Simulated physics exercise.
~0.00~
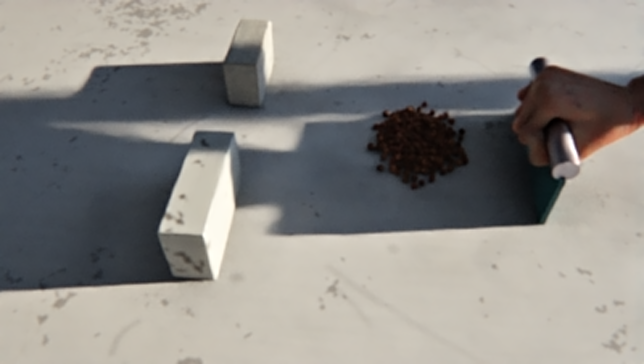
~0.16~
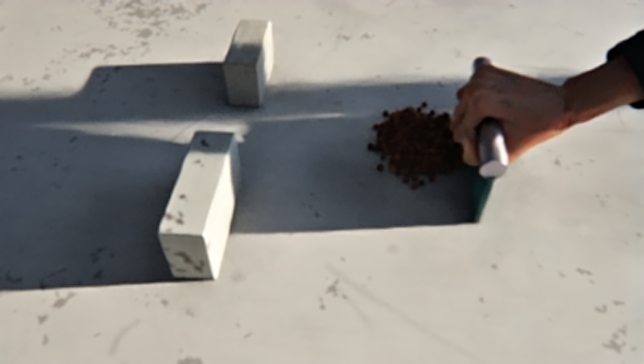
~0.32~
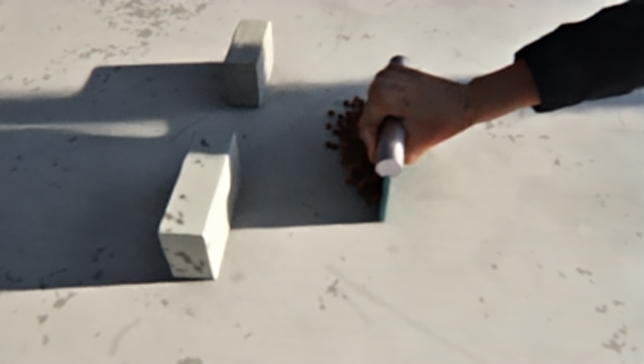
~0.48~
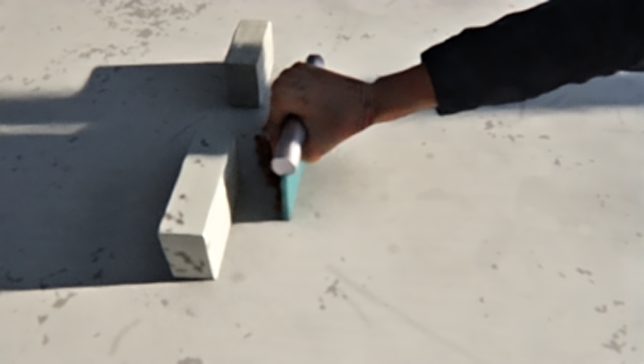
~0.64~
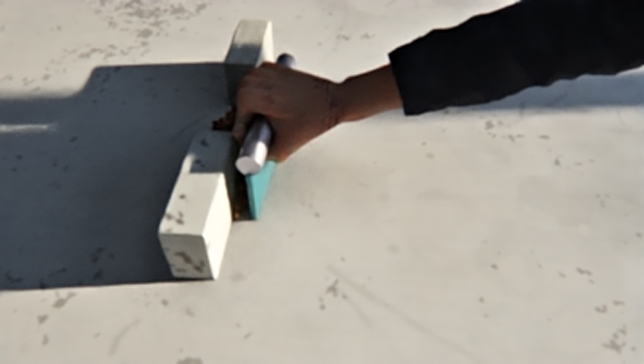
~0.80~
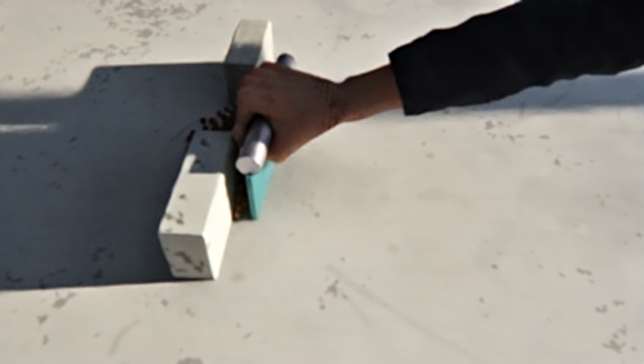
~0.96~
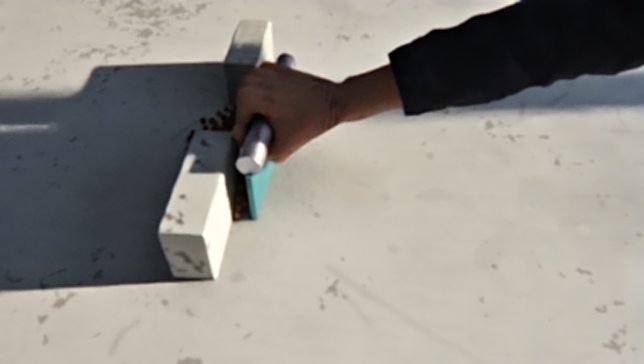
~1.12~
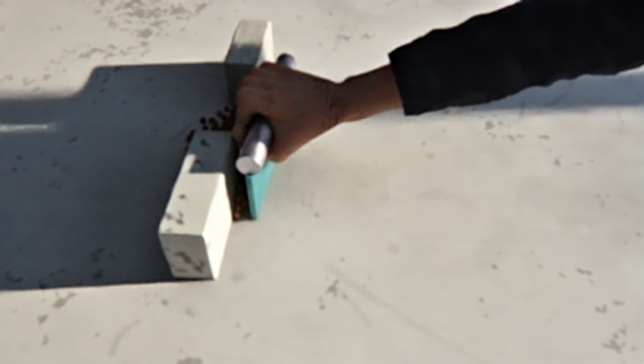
A hand holding a scraper with a metal handle and teal blade pushes a pile of reddish-brown pellets left across a pale surface toward two blocks, then stops against them, with some pellets in or through the gap and the rest held before the blocks.
